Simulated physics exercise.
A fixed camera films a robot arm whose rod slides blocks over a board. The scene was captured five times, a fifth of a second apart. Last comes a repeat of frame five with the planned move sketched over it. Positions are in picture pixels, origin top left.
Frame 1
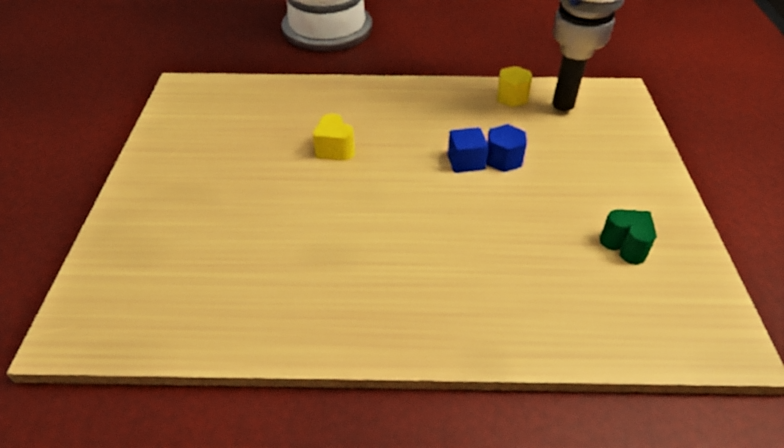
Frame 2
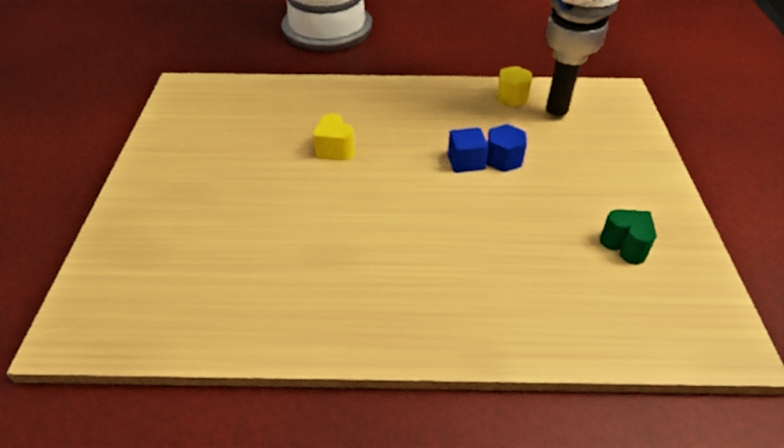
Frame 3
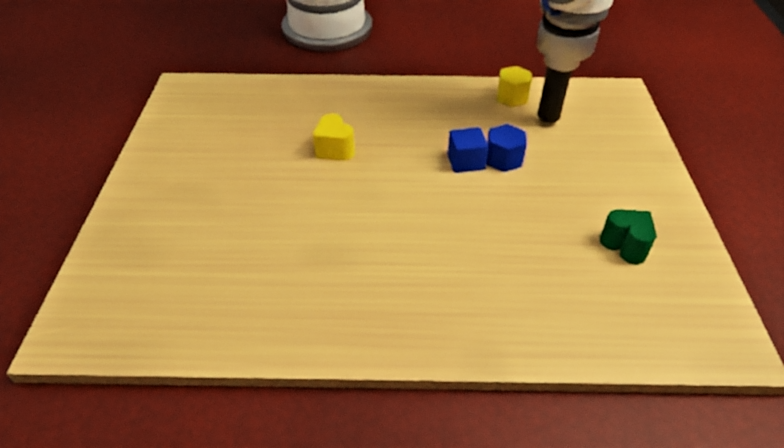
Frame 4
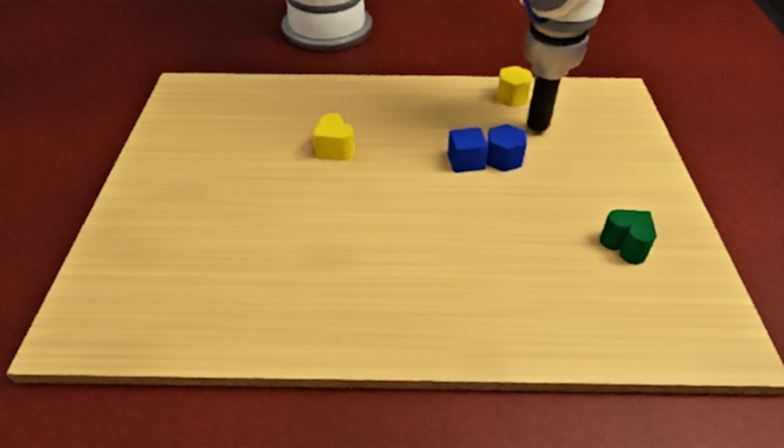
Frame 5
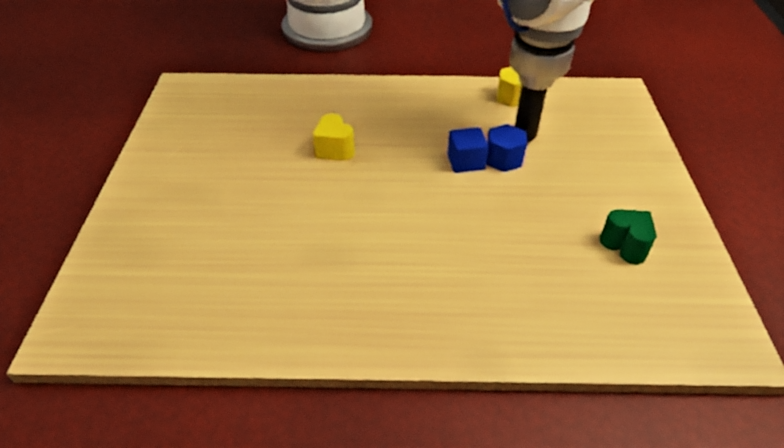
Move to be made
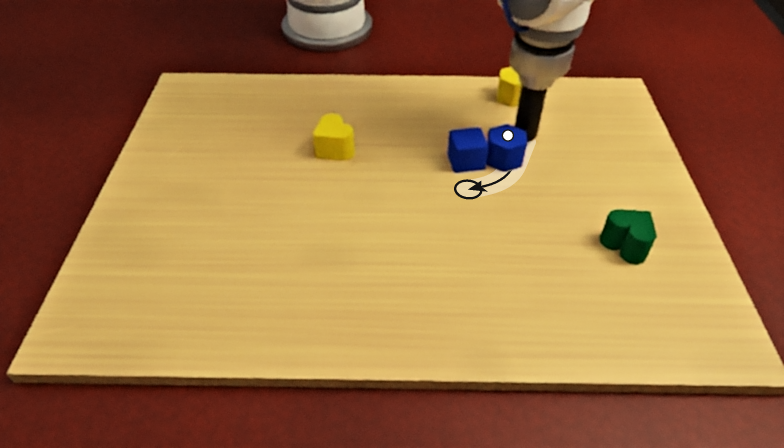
On a wooden board, a black rod moves down and left toward still blue blocks.
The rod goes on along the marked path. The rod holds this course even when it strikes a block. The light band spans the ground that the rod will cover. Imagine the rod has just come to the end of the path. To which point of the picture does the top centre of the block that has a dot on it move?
When the path ends, it will be at (444, 177).
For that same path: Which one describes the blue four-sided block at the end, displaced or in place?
At the moment the path ends, the blue four-sided block no longer stands where it did.
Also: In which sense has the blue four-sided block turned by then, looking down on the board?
Rotates clockwise.
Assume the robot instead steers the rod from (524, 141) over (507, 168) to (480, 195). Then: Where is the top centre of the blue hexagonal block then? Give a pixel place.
The middle of its top is at (451, 178).
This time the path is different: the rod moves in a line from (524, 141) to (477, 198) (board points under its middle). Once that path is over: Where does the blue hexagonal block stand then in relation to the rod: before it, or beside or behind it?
The blue hexagonal block won't leave the front of the rod.
Drawn move, from (524, 141) by way of (515, 161) and (500, 180) to (468, 189); the dot is on the blue hexagonal block.
On the path given first. One third of the way, rod at (516, 155); blue four-sided block at (462, 140), turned 30° clockwise; blue hexagonal block at (496, 150), turned 15° clockwise.
Two thirds of the way, rod at (501, 174); blue four-sided block at (458, 140), turned 45° clockwise; blue hexagonal block at (476, 166), turned 30° clockwise.
At the end, rod at (469, 183); blue four-sided block at (458, 140), turned 50° clockwise; blue hexagonal block at (444, 177), turned 25° clockwise; yellow hexagonal block still.
